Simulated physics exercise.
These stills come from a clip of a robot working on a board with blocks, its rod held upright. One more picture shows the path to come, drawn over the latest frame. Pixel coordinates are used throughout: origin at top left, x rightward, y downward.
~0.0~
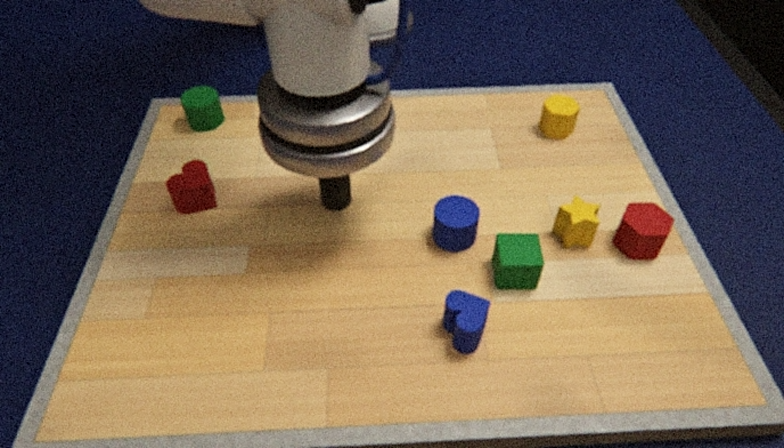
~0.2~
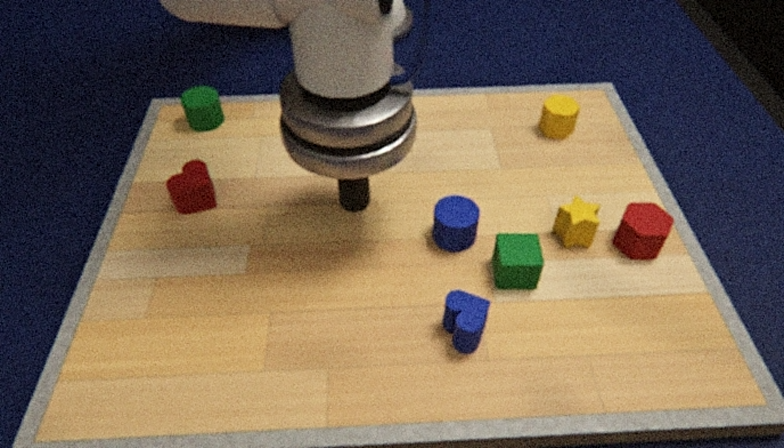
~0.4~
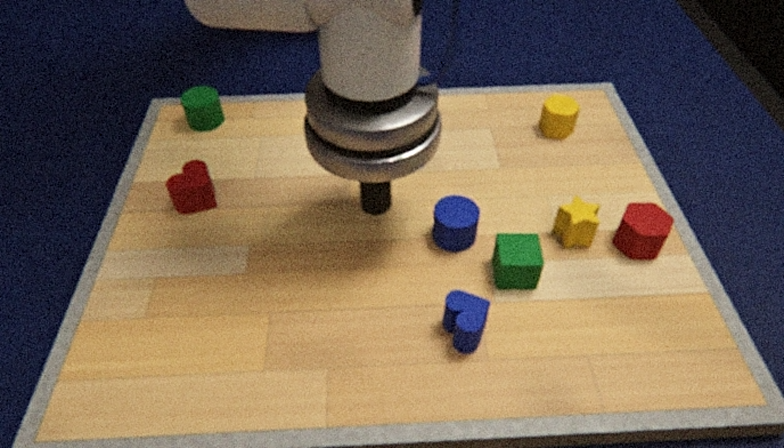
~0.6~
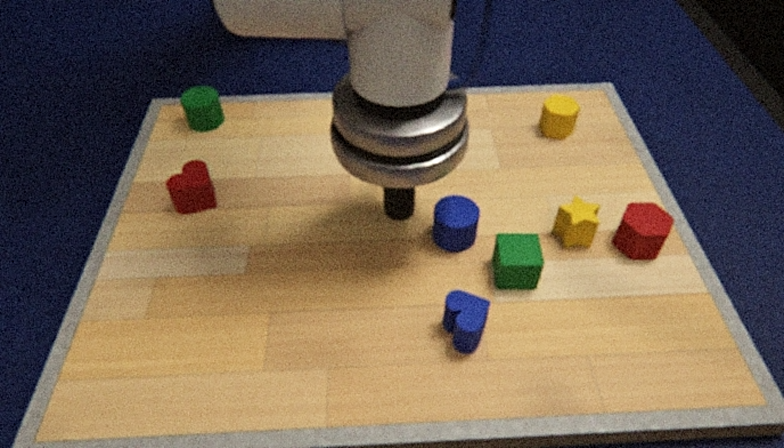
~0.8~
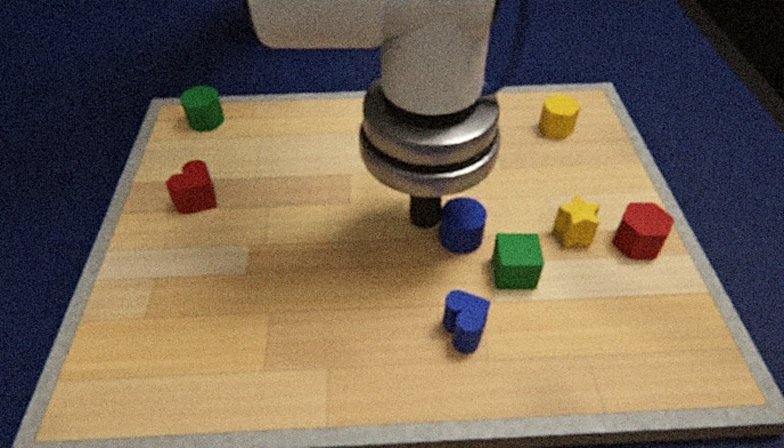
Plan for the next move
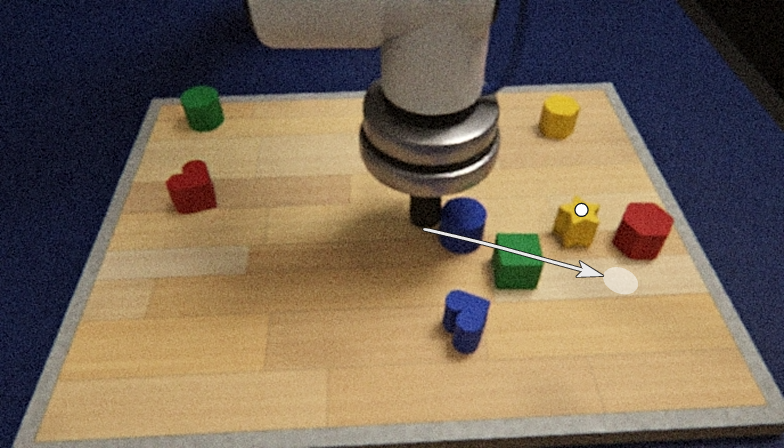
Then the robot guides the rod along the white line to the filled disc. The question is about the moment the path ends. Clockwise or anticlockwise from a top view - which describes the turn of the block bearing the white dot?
Its rotation is counterclockwise.
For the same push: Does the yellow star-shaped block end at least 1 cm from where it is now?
In short: Yes.
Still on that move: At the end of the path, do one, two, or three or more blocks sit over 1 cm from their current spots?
Going by the path, three or more of them shift by more than about 1 cm.
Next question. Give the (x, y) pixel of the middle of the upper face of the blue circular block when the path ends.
Its top middle: (619, 222).
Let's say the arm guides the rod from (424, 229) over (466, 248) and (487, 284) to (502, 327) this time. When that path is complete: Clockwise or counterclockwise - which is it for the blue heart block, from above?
It twists clockwise.
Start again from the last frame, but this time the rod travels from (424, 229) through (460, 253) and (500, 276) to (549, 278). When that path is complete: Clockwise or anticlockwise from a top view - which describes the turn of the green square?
It rotates clockwise.
Path on the board, from (424, 229) to (620, 280); the dot is on the yellow star-shaped block.
What follows on the original path. One third of the way, rod (490, 232); blue circular block (532, 219); green square (525, 254).
Two thirds of the way, rod (557, 250); blue circular block (592, 223); green square (532, 260), turned 20° clockwise; yellow star-shaped block (606, 199), turned 35° anticlockwise.
At the end, rod (626, 269); blue circular block (619, 222); green square (532, 260), turned 20° clockwise; yellow star-shaped block (611, 194), turned 65° anticlockwise; red six-sided block (660, 212), turned 20° clockwise.
